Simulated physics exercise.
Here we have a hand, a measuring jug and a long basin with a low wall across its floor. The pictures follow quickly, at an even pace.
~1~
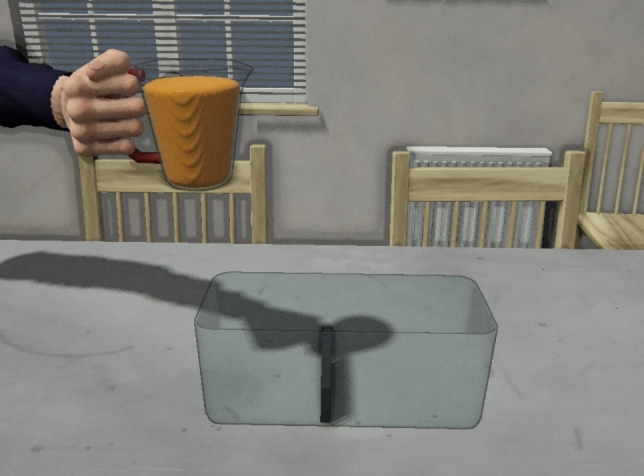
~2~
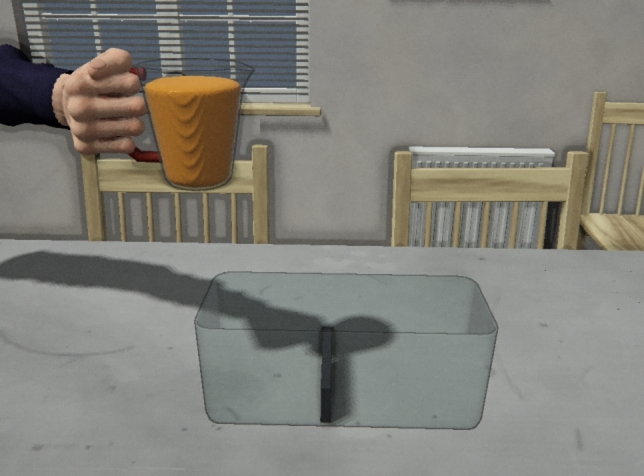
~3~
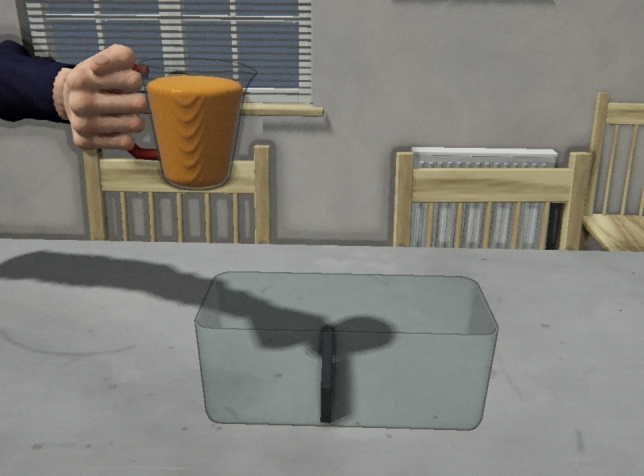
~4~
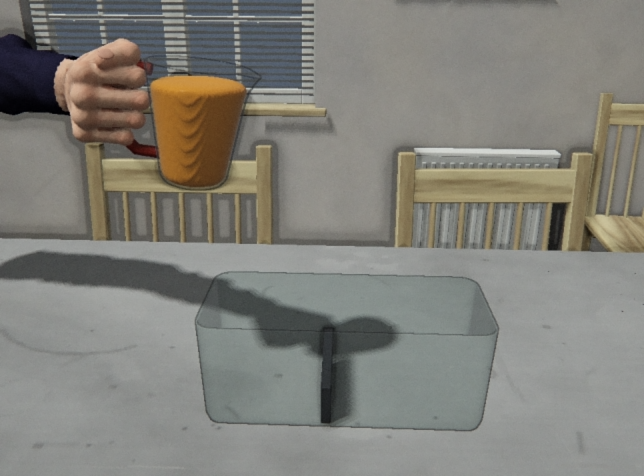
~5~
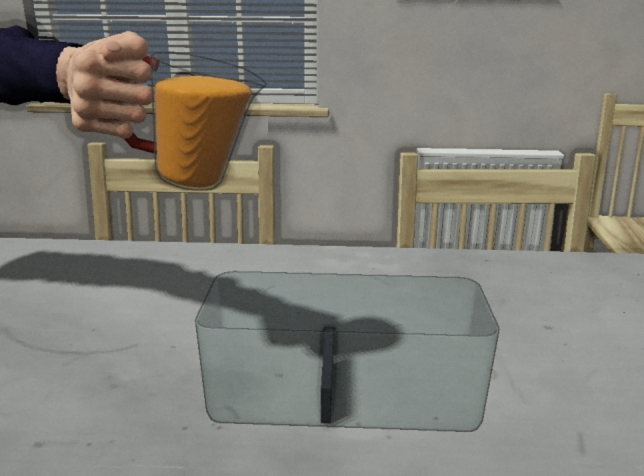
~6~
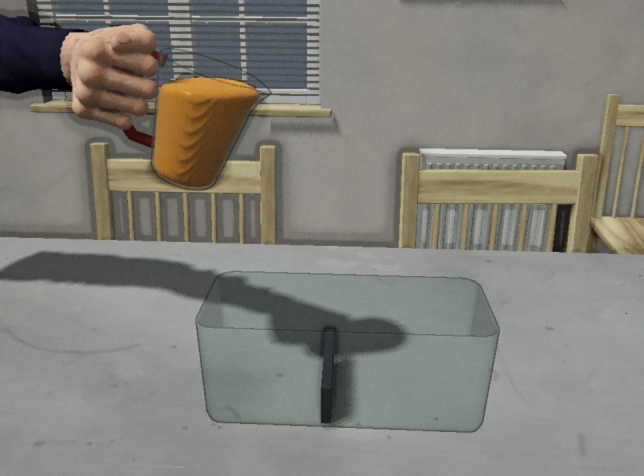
In this clip, a hand holds a clear measuring jug of orange liquid above a table, up and to the left of a long transparent basin with a low wall inside, and gradually tilts the jug to the right.
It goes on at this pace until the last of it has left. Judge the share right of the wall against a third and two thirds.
In the end between a third and two thirds is right of the wall.
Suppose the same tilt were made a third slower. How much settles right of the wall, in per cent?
Near 70 %.
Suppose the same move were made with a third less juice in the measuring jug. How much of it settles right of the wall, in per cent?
Some 25 per cent.
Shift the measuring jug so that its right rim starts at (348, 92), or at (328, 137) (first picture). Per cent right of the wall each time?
In turn 95 and 95 in a hundred.
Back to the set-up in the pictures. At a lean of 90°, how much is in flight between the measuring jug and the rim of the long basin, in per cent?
It comes to 35 per cent or so.
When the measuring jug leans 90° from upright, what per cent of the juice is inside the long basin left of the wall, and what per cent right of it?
Left about 0, right about 5.
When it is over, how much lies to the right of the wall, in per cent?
Some 50 per cent.
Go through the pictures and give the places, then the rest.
The first picture shows tilt 0°; pouring edge (253, 68); surface from (147, 82) to (241, 84); the long basin's rim runs from (205, 299) to (485, 304); the wall's top is at (327, 357).
The second picture shows tilt 1°; pouring edge (254, 68); surface from (149, 82) to (242, 84).
The third picture shows tilt 3°; pouring edge (257, 71); surface from (150, 81) to (244, 85).
The fourth picture shows tilt 7°; pouring edge (261, 76); surface from (154, 80) to (248, 87).
The fifth picture shows tilt 13°; pouring edge (267, 83); surface from (159, 81) to (253, 88).
The sixth picture shows tilt 20°; pouring edge (272, 92); surface from (162, 84) to (261, 91).
A moment on, the measuring jug is tipped on its side and 59 per cent is still to pour, 1 is left of the wall and 7 right of it.
Next, the measuring jug is tipped right over and 4 per cent is still to pour, 28 is left of the wall and 48 right of it.
Then the measuring jug is tipped right over and 0 per cent is still to pour, 47 is left of the wall and 50 right of it.
Later the measuring jug is tipped right over and 0 per cent is still to pour, 47 is left of the wall and 51 right of it.
In the end 47 per cent lies left of the wall, 51 right of it and 2 outside.
